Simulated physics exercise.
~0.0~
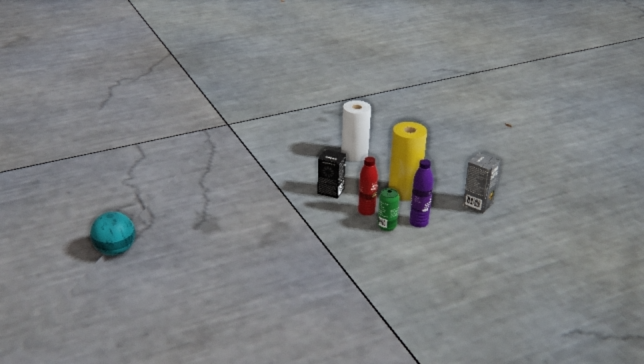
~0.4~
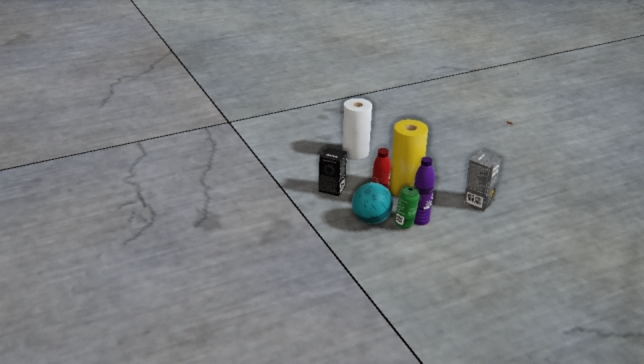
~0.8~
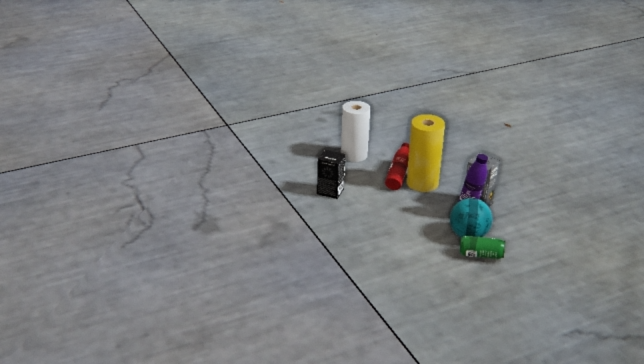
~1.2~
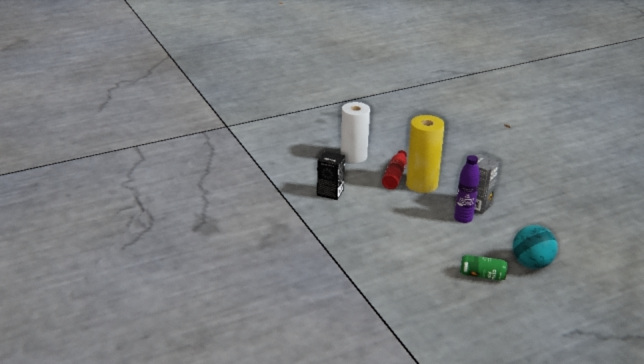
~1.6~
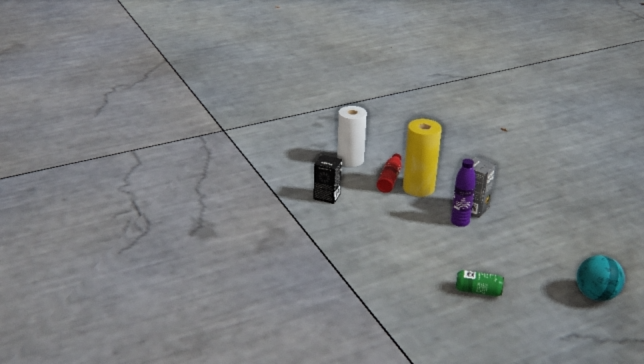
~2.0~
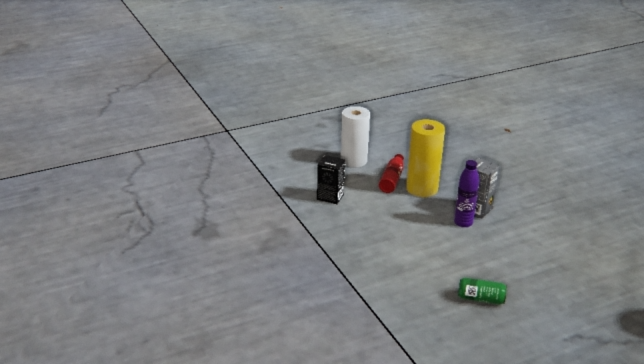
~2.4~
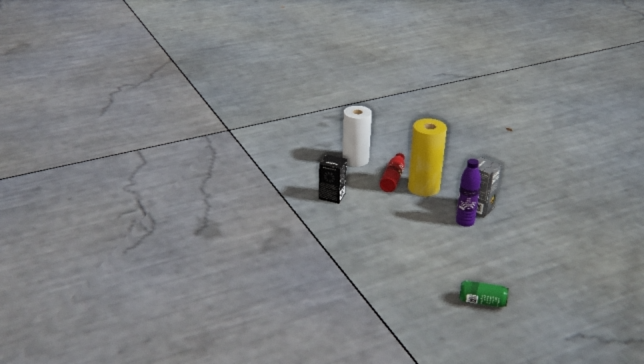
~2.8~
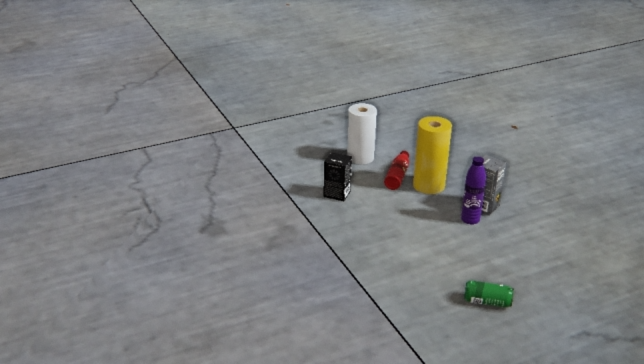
On a grey concrete floor, a turquoise ball rolls right into a group of bottles, cartons, rolls and a can, knocking over the red bottle and green can and shifting the purple bottle and yellow roll, which end upright as the ball rolls out of view at the right.
